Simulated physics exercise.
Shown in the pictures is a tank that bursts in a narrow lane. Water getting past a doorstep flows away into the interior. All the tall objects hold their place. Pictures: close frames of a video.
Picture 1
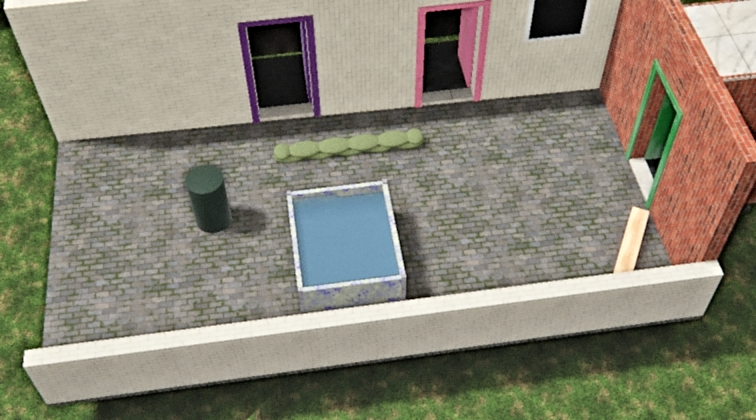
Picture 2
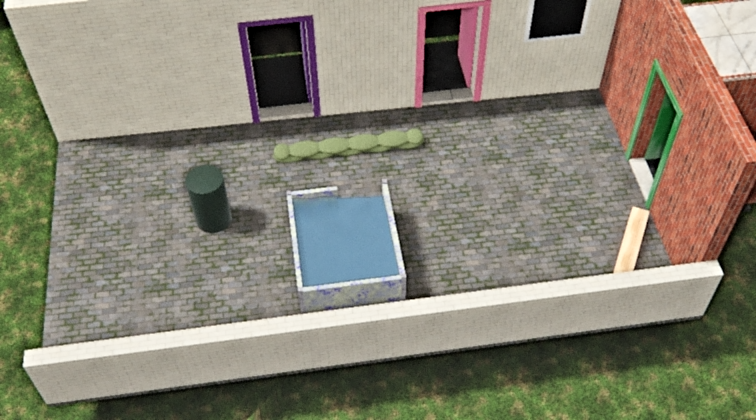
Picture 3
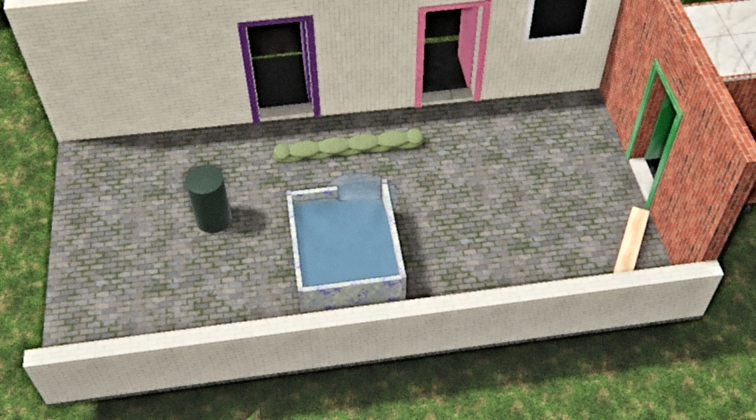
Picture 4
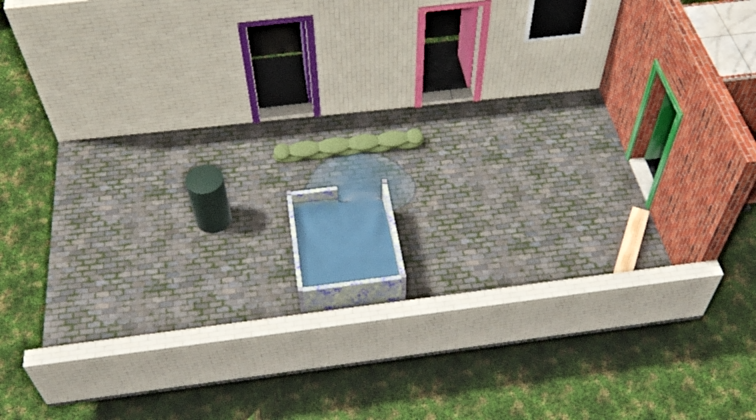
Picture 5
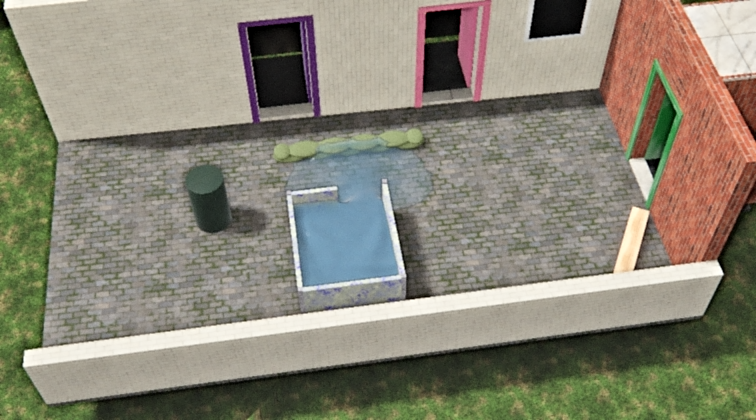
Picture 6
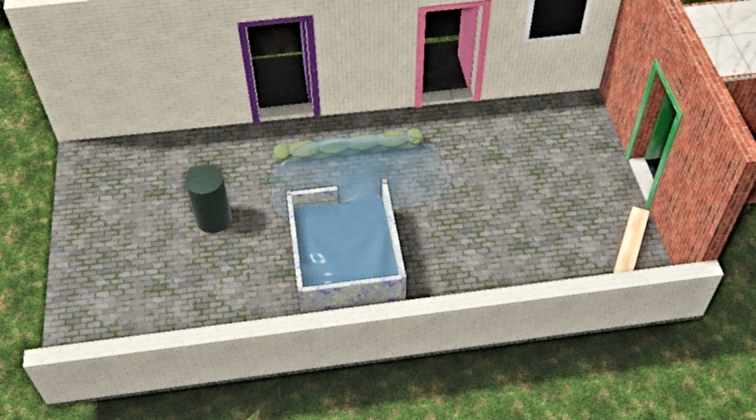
We see a water-filled tank in a paved, walled yard with a dark green cylinder nearby; a gap opens in its far side, and water pours out, spreading across the paving and around the low hedge behind.
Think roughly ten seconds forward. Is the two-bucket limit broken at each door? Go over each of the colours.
Purple door: Limit kept, pink door: Limit kept, green door: Limit broken.
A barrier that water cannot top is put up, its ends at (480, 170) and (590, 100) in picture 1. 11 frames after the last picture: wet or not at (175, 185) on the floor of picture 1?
There: Covered.
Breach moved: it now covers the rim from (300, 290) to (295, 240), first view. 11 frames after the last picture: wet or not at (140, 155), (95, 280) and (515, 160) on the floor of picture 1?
Respectively: Parched, drenched and parched.
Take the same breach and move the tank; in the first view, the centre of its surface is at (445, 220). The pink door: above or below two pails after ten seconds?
My reading: Pink door is over.
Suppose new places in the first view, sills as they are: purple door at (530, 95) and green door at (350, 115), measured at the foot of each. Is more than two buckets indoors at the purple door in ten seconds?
The purple one falls short.
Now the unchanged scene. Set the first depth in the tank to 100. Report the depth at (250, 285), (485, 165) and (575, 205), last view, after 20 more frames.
2, 6 and 2 per cent, roughly.
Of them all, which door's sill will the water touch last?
The green door.
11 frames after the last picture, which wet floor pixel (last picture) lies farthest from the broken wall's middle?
Somewhere around (601, 102).
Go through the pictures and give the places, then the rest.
In the first picture, the water tank at (344, 237) is whole and still.
In the second picture, water pours out on the water tank's far side and has run to a hidden place.
In the third picture, the front is at (348, 177), out from the gap on the water tank's far side.
In the fourth picture, water pours out on the water tank's far side and has run to (370, 155).
In the fifth picture, water pours out on the water tank's far side and has run to (406, 151).
In the sixth picture, water pours out on the water tank's far side and has run to (423, 144).
A moment on, water covers 20 % of the floor; the purple door wet at the sill, nothing in, the pink door not reached, the green door not reached.
Next, water covers 35 % of the floor; the purple door wet at the sill, nothing in, the pink door wet at the sill, nothing in, the green door not reached.
Then, water covers 55 % of the floor; the purple door under two buckets in, the pink door wet at the sill, nothing in, the green door under two buckets in.
Later, water covers 65 % of the floor; the purple door under two buckets in, the pink door wet at the sill, nothing in, the green door over two buckets in.
In the end, water covers 75 % of the floor; the purple door under two buckets in, the pink door wet at the sill, nothing in, the green door far over two buckets in.
